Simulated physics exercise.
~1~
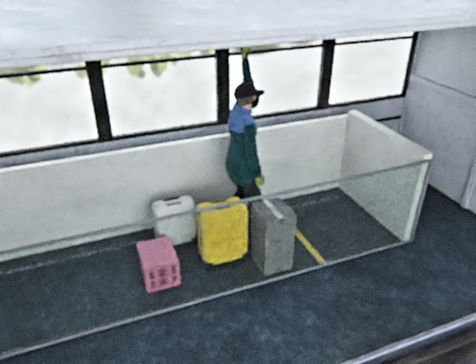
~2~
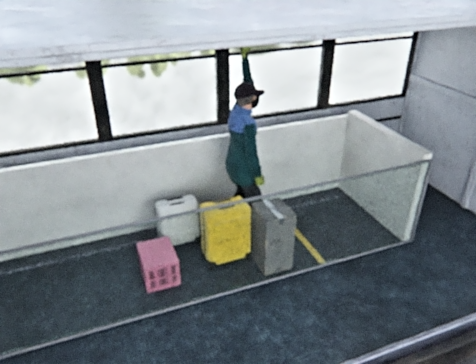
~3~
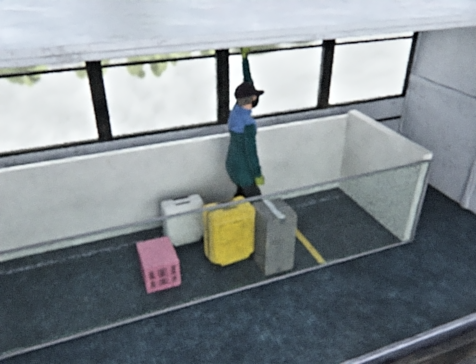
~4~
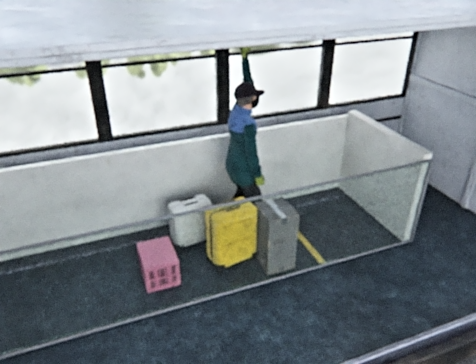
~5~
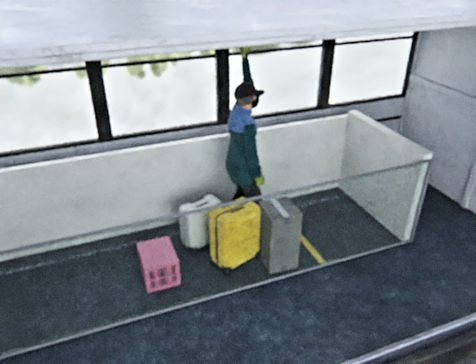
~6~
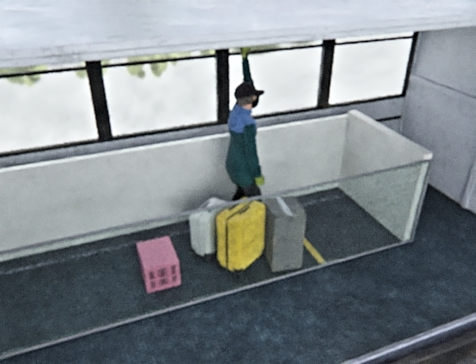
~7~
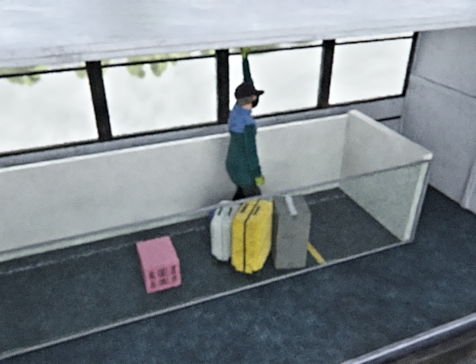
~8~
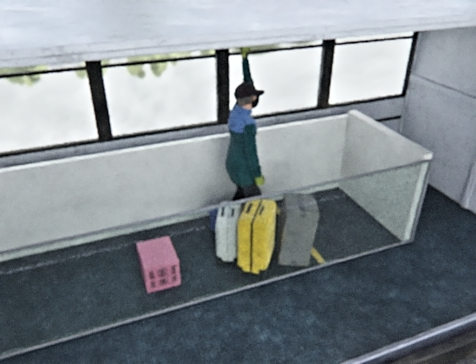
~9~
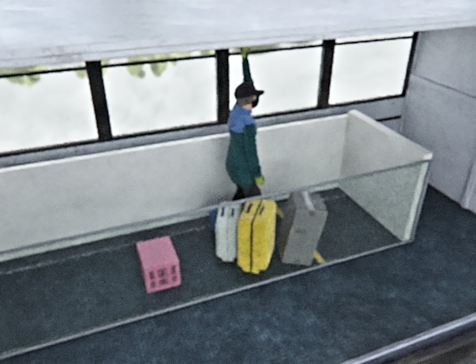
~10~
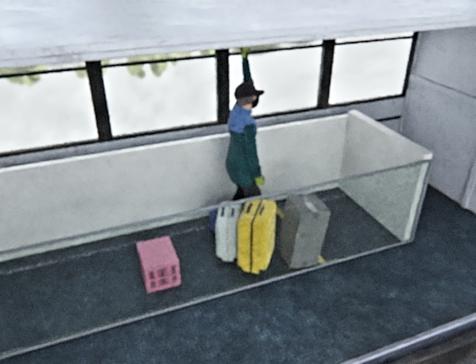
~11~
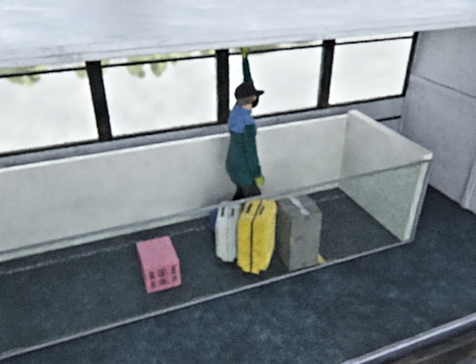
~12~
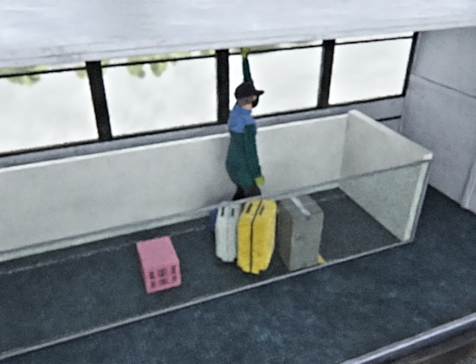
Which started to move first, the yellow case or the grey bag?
The yellow case started to move first, and the grey bag began sliding a little later.
In a windowed bay with a low clear barrier, a white case, a yellow case and a grey bag slid right past a standing person. The grey bag rocked slightly, then all stood still by the yellow line, the pink crate never moving.
